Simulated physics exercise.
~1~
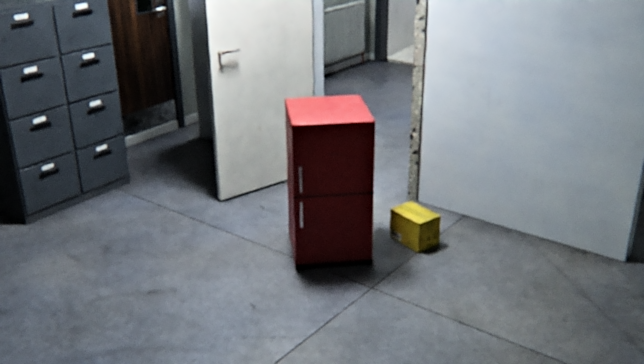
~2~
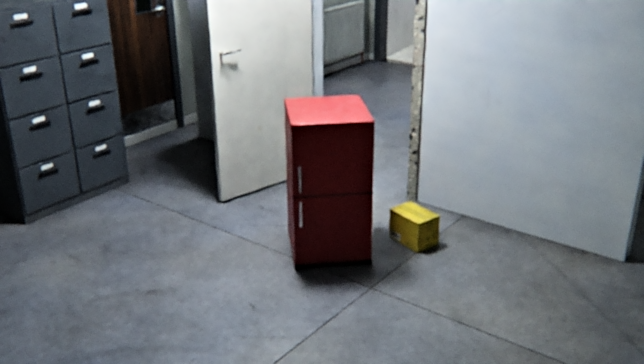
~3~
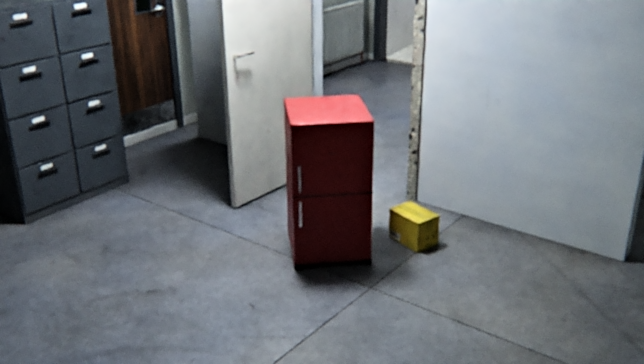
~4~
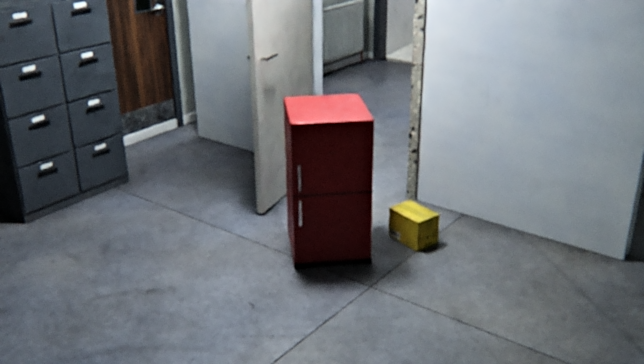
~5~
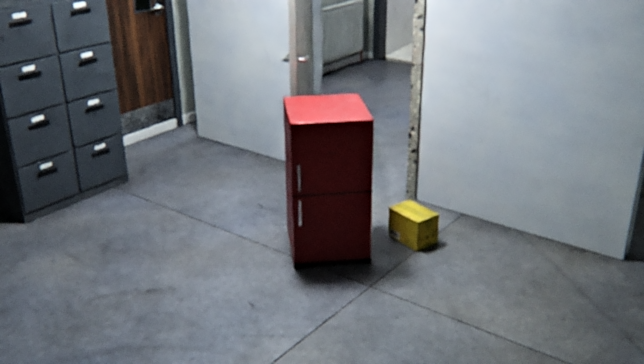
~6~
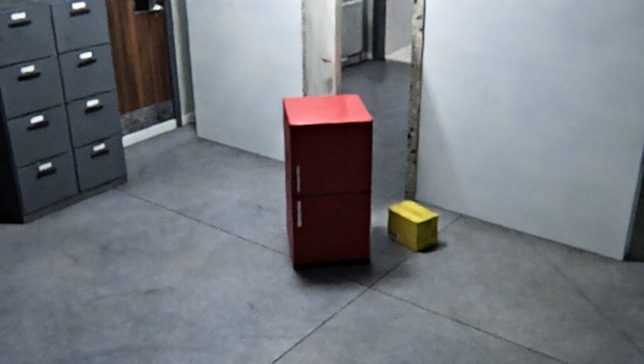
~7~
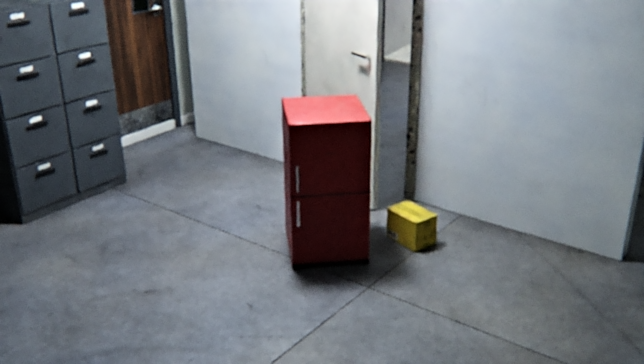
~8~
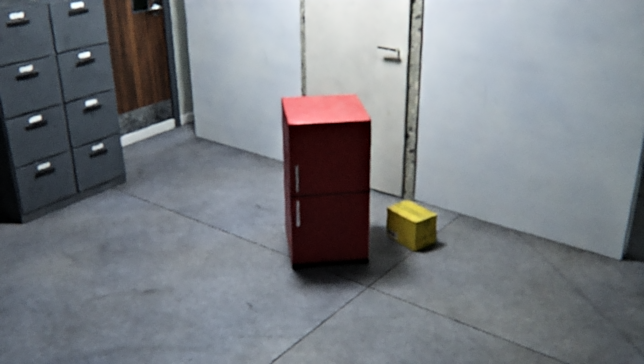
A pale door swung away from the room's left side, passed behind a red fridge-like appliance and closed fully in its doorway, while the appliance and the small yellow box beside it stayed where they were on the grey floor.
